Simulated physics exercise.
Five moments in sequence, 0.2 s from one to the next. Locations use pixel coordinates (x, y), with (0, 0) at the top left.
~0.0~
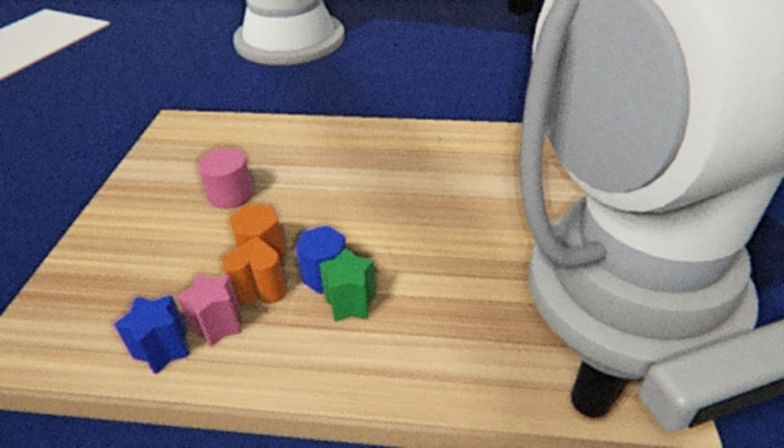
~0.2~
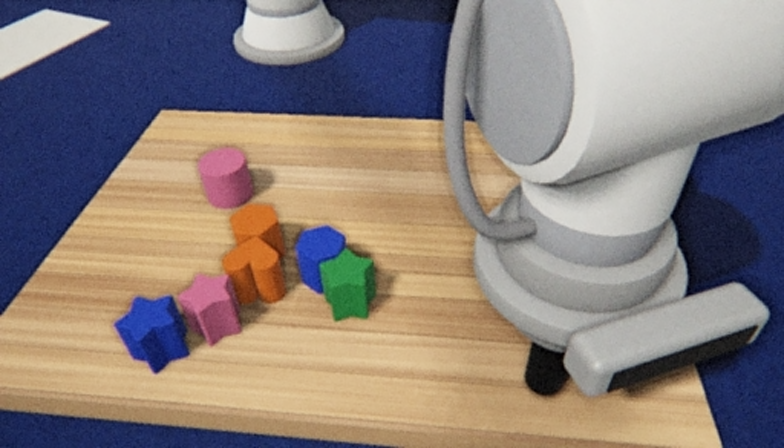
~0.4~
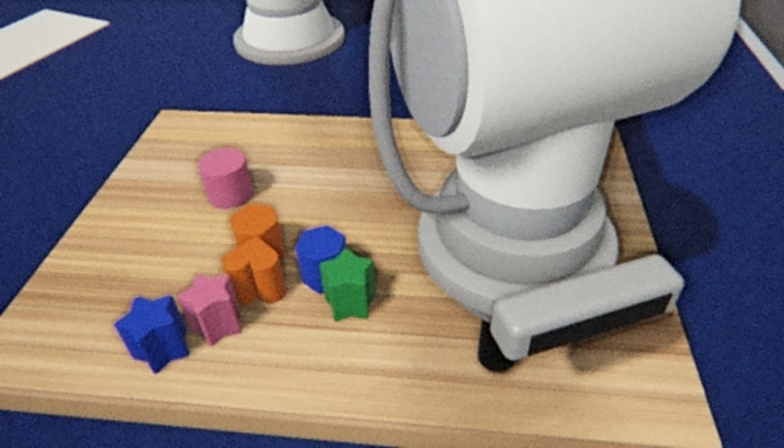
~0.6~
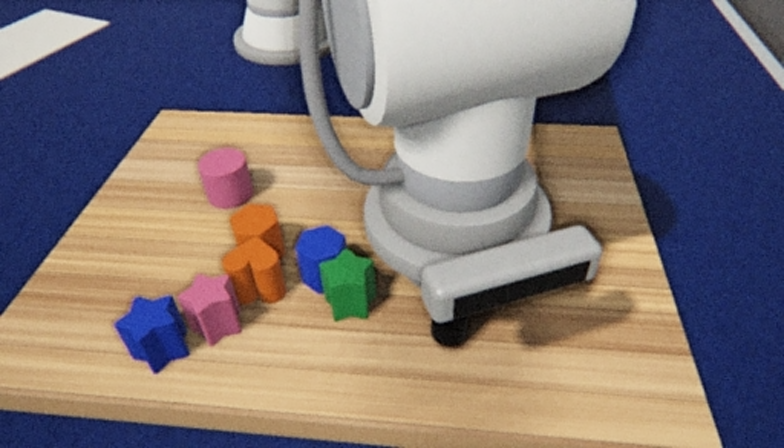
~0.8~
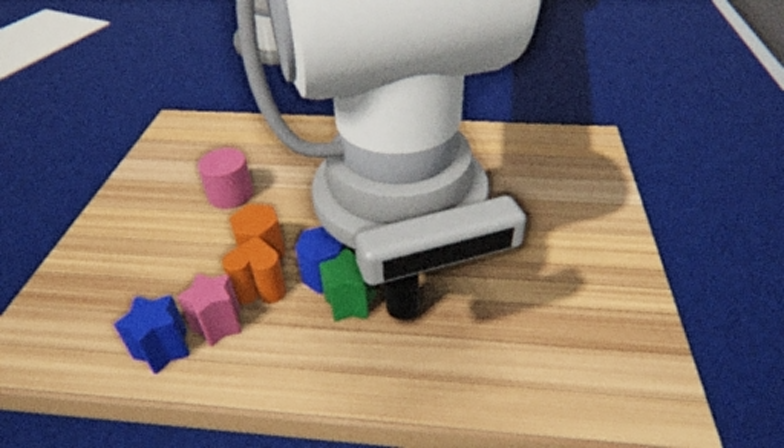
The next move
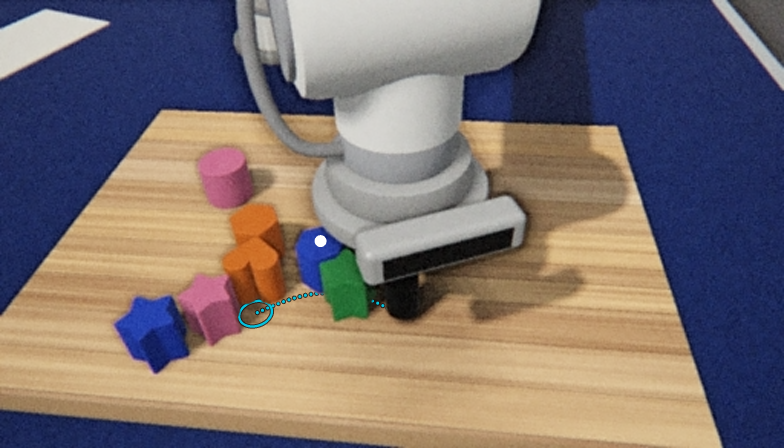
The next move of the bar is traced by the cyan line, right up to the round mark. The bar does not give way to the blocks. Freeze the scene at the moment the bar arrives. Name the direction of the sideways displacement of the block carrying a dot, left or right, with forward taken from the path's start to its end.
To the right.
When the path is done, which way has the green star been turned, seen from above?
In a top view, it turns counterclockwise.
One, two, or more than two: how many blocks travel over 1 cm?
Three or more move.
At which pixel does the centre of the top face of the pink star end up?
The pink star ends near (158, 306).
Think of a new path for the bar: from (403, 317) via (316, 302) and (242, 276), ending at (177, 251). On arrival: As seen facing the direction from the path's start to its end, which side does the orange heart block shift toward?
So, looking from the first point of the path to the last, the orange heart block moves leftwards.
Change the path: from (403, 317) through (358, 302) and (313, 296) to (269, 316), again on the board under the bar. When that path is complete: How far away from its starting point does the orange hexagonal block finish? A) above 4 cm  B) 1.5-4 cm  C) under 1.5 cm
My pick is B.
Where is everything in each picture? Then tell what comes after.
In the first frame, bar's lower end (590, 401); pink star (206, 290); orange heart block (251, 255); blue hexagonal block (321, 241); green star (347, 268).
In the second frame, bar (543, 380); blocks still.
In the third frame, bar (495, 358); blocks still.
In the fourth frame, bar (448, 333); blocks still.
In the fifth frame, bar (403, 308); pink star (206, 290); orange heart block (251, 255); blue hexagonal block (321, 241); green star (347, 268).
Drawn move, from (403, 317) via (358, 296) and (306, 295), ending at (256, 313); the dot is on the blue hexagonal block.
On the path given first. One third of the way, bar (356, 287); blue hexagonal block (296, 232), turned 30° clockwise; green star (316, 263), turned 15° anticlockwise.
Two thirds of the way, bar (304, 286); orange heart block (227, 253), turned 40° clockwise; blue hexagonal block (286, 229), turned 60° clockwise; green star (264, 271), turned 35° anticlockwise.
At the end, bar (253, 305); pink star (158, 306); orange heart block (202, 254), turned 90° clockwise; blue hexagonal block (286, 229), turned 60° clockwise; green star (207, 291), turned 35° anticlockwise.
